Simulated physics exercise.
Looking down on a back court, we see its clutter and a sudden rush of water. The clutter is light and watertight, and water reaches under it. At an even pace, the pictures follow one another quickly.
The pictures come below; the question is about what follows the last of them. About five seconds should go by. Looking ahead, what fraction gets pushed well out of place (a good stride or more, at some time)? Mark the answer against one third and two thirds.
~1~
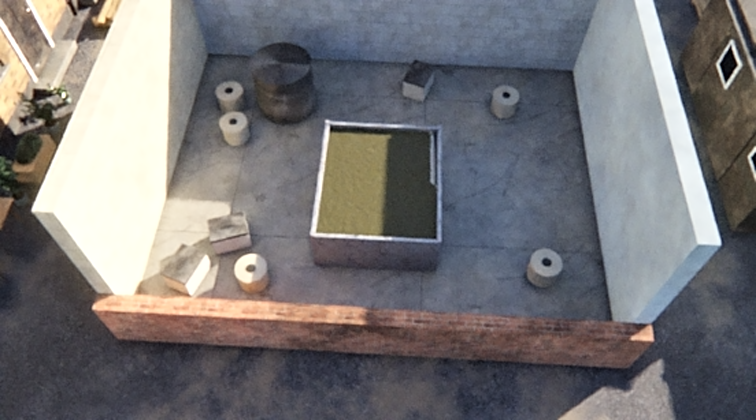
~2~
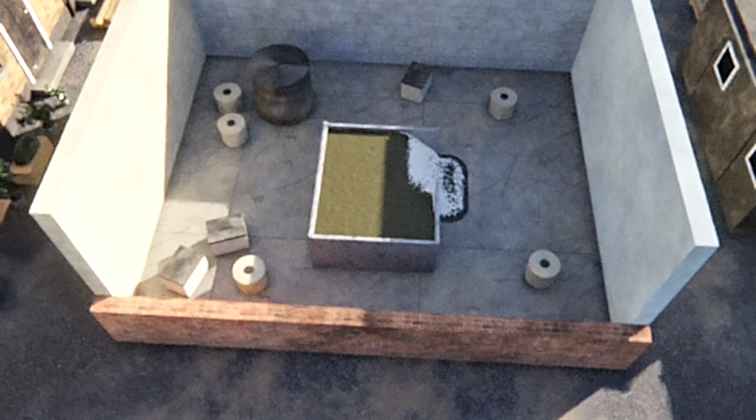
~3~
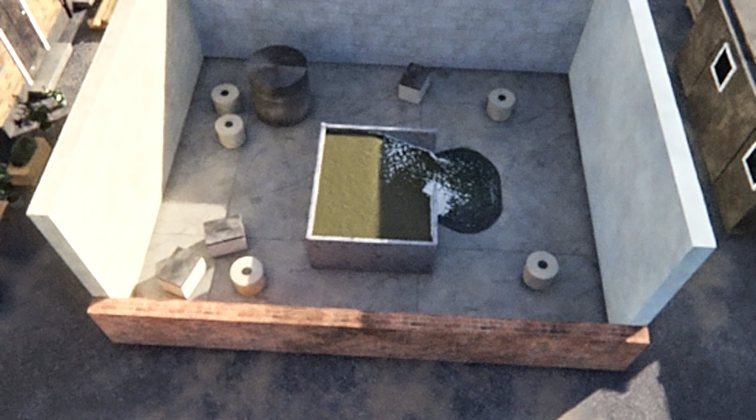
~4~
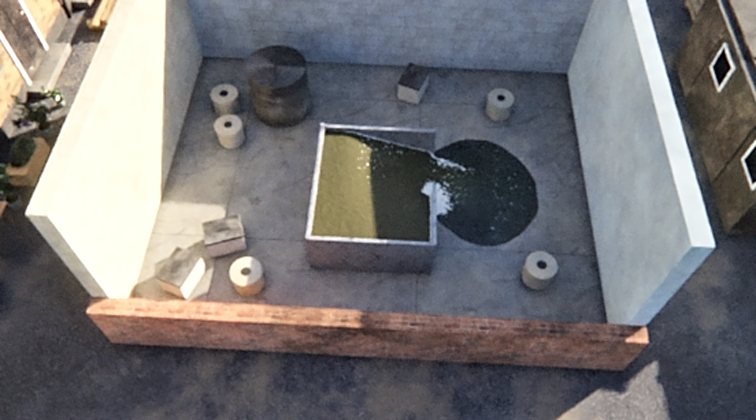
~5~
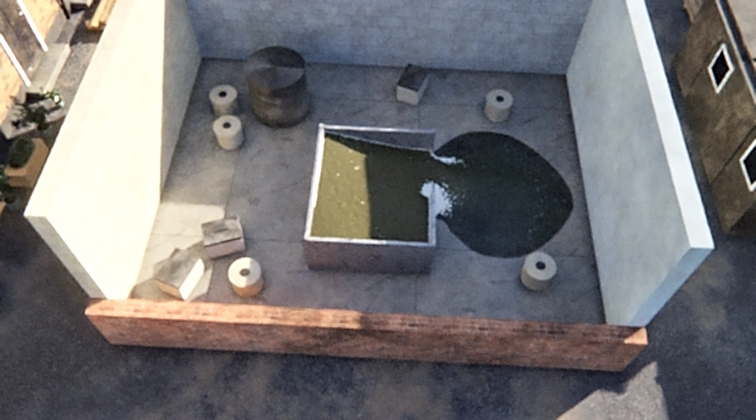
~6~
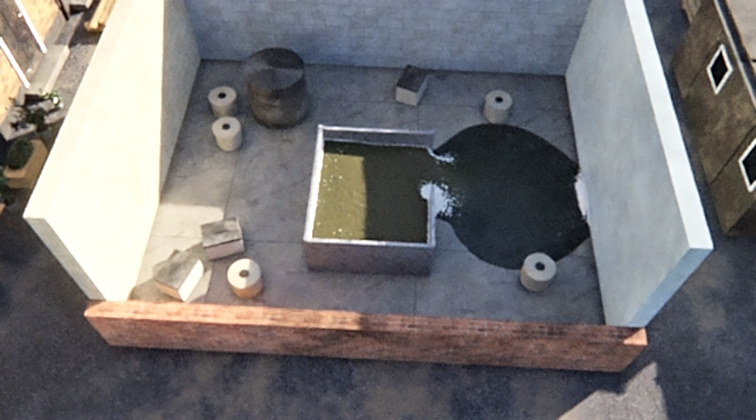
One to two thirds of them.
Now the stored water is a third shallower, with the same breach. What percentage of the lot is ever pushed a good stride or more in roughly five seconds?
My estimate is around 40 percent.
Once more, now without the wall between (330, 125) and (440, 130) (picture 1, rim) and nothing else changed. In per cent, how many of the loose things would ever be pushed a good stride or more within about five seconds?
Estimate: Close to 80 per cent.
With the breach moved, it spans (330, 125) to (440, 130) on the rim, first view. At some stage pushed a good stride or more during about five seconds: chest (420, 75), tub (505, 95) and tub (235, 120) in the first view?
Each in turn, ends up that far off, ends up that far off, ends up that far off.
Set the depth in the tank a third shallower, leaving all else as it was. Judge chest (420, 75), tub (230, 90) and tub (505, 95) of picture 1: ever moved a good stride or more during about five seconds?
Taking them as listed, the first reached the mark, the second stopped before it and the third reached the mark.
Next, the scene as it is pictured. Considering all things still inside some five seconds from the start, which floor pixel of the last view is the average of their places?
On the floor of the last picture, roughly (269, 194).
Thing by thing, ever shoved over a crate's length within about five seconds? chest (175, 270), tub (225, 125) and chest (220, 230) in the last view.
Listed order gives below that mark, then below that mark, and lastly below that mark.
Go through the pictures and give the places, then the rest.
In the first picture, a tub at (229, 91), on the bottom; a tub at (506, 95) rests on the ground; 0 of 8 have shifted.
In the second picture, a tub at (227, 92), on the bottom; a tub at (504, 97), on the bottom; 0 of 8 have shifted.
In the third picture, a tub at (225, 93) rests on the ground; a tub at (502, 98), on the bottom; 0 of 8 have shifted.
In the fourth picture, a tub at (224, 94), on the bottom; a tub at (501, 98), on the bottom; 0 of 8 have shifted.
In the fifth picture, a tub at (223, 95), on the bottom; a tub at (500, 99) rests on the ground; 0 of 8 have shifted.
In the sixth picture, a tub at (222, 96), on the bottom; a tub at (499, 100), on the bottom; 0 of 8 have shifted.
A moment on, 0 of 8 are well off their spots; 0 afloat.
Next, 1 of 8 are well off their spots; 1 afloat.
Later, 3 of 8 are well off their spots; 1 afloat.
In the end, 4 of 8 are well off their spots, and 4 have been at some point; 4 afloat.
